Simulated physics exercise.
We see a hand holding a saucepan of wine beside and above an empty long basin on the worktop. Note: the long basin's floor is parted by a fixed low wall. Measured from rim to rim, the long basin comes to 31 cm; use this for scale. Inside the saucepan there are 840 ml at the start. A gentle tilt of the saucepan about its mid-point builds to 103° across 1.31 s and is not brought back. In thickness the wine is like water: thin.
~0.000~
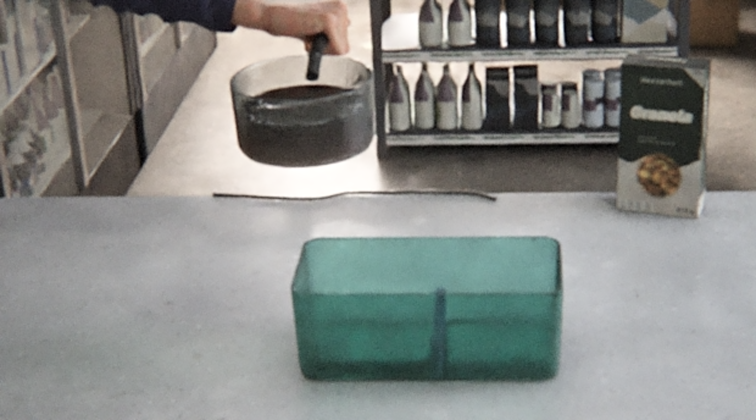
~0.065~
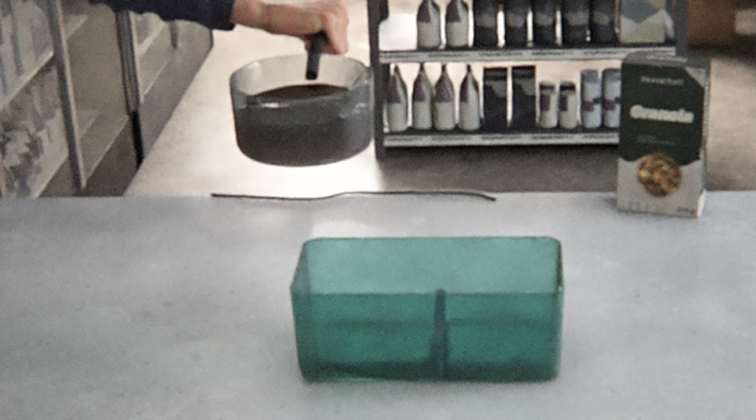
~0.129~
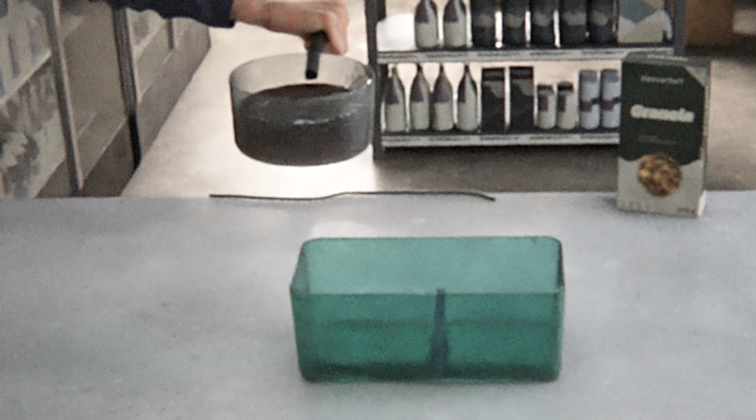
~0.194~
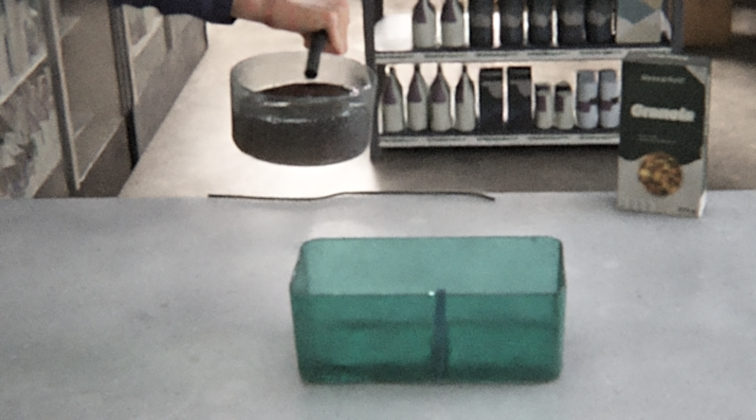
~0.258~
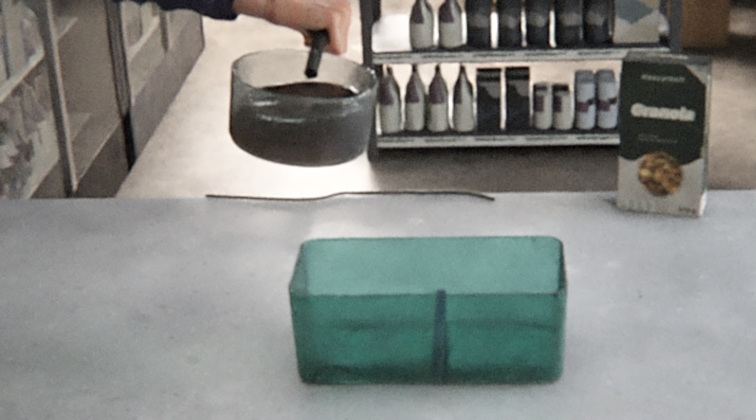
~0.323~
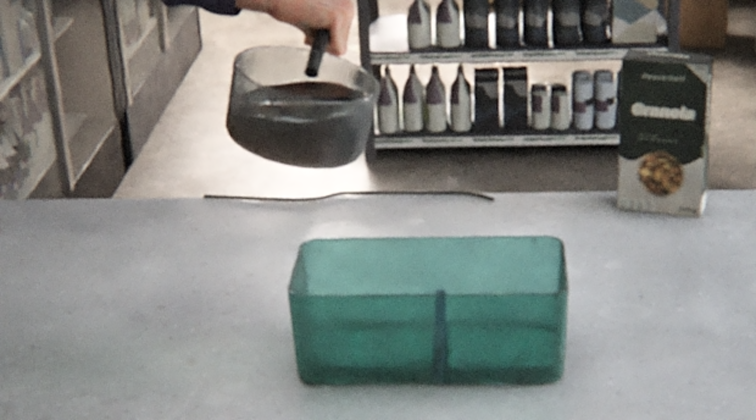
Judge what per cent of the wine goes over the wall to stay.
53 percent, roughly.
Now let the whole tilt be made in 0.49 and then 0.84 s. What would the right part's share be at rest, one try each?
It comes to 25 per cent, and then 40 per cent.
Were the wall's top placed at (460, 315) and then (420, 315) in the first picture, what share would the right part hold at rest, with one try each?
Roughly 25 per cent, then 70 per cent.
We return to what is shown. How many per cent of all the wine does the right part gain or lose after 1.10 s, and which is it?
A gain, roughly 3.
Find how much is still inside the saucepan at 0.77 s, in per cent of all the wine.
Close to 64 in a hundred.
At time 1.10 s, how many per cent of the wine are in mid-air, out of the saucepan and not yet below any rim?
I'd put it at about 16 per cent of the liquid.
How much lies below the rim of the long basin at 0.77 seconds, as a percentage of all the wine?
Roughly 5 percent of it.
By 0.77 s the tilt is 65° and 64 per cent is still to pour, 2 is left of the wall and 2 right of it.
By 1.10 s the tilt is 96° and 15 per cent is still to pour, 17 is left of the wall and 51 right of it.
By 1.44 s the tilt is 103° and 1 per cent is still to pour, 43 is left of the wall and 53 right of it.
By 1.81 s the tilt is 103° and 0 per cent is still to pour, 46 is left of the wall and 53 right of it.
At rest 46 per cent lies left of the wall, 53 right of it and 1 outside.
